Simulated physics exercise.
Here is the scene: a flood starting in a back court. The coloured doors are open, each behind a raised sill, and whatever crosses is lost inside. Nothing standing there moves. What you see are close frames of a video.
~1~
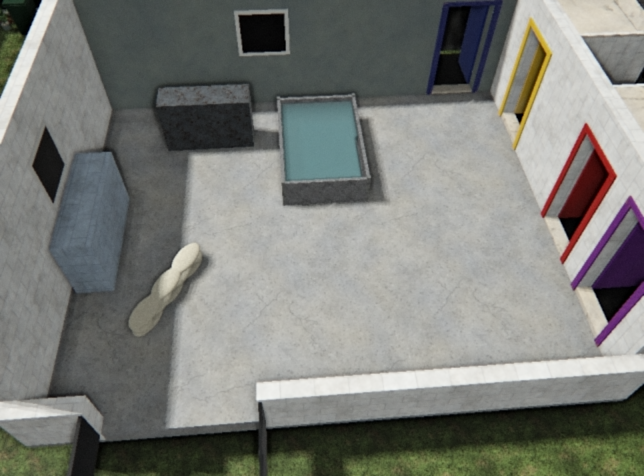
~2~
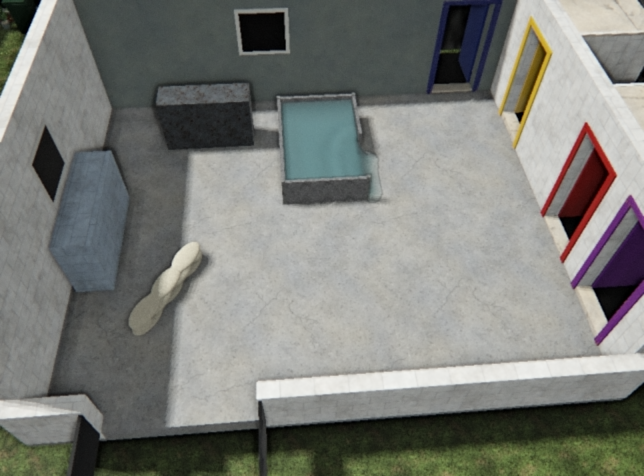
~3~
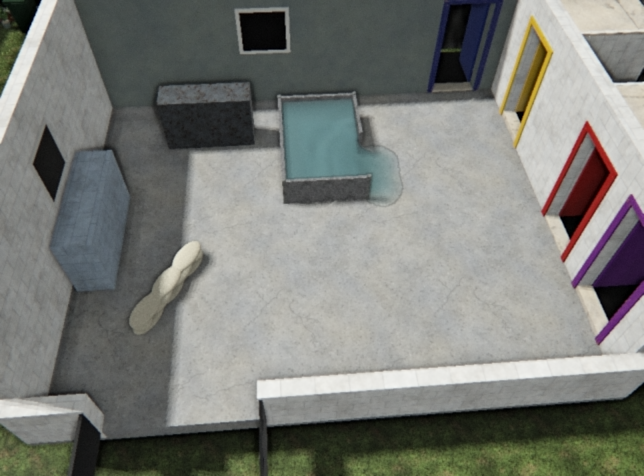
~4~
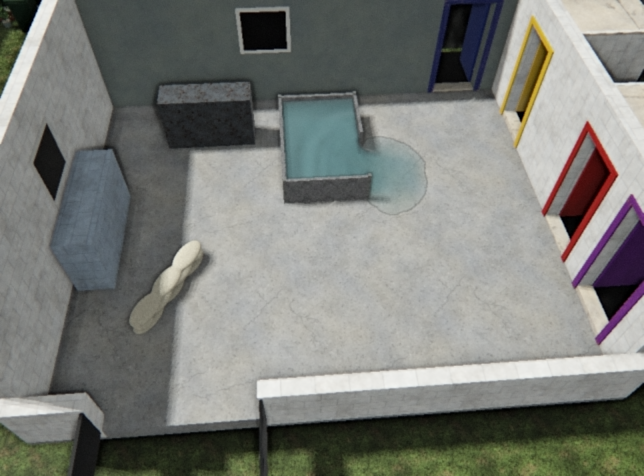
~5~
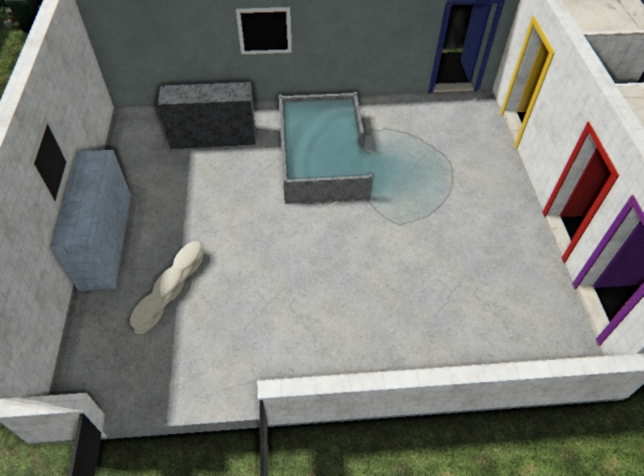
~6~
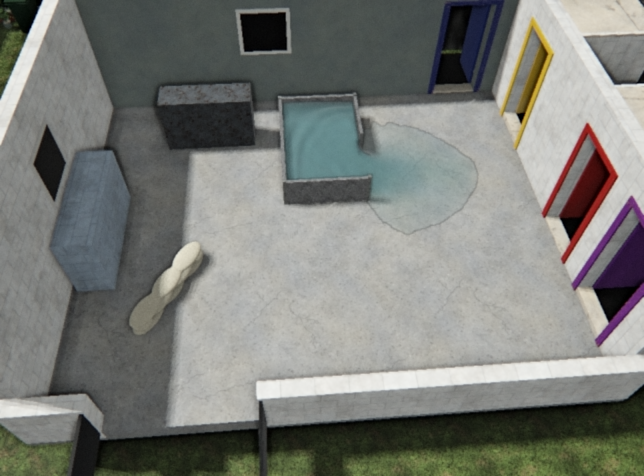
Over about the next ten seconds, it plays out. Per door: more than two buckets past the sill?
One by one: Red door: Over the cap, blue door: Over the cap, purple door: Within the cap, yellow door: Within the cap.
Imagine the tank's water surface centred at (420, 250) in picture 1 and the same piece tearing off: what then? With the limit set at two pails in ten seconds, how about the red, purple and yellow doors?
Result: Red door goes beyond it; purple door goes beyond it; yellow door comes in lower.
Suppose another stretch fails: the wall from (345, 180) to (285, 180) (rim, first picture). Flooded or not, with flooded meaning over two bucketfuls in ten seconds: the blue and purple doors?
Then: The blue one is under; the purple one takes less.
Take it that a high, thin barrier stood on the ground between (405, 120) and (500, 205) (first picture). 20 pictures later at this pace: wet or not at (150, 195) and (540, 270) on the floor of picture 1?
Result, in order: Bone-dry / swamped.
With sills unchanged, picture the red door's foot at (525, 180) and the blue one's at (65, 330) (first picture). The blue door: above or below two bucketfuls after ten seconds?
Observation - blue door ends up lower.
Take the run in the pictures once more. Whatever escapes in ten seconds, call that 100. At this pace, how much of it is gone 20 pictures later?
Something close to 40 percent by that point.
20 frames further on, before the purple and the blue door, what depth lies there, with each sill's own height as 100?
I'd put the first at close to 80 per cent and the second at close to 250 per cent.
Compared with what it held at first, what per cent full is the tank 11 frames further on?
My reading: Near 52 %.
A moment on, water covers 15 % of the floor; the red door not reached, the blue door not reached, the purple door not reached, the yellow door wet at the sill, nothing in.
Next, water covers 25 % of the floor; the red door under two buckets in, the blue door not reached, the purple door not reached, the yellow door under two buckets in.
Then, water covers 30 % of the floor; the red door over two buckets in, the blue door under two buckets in, the purple door wet at the sill, nothing in, the yellow door under two buckets in.
Later, water covers 45 % of the floor; the red door far over two buckets in, the blue door over two buckets in, the purple door wet at the sill, nothing in, the yellow door under two buckets in.
In the end, water covers 70 % of the floor; the red door far over two buckets in, the blue door over two buckets in, the purple door wet at the sill, nothing in, the yellow door under two buckets in.
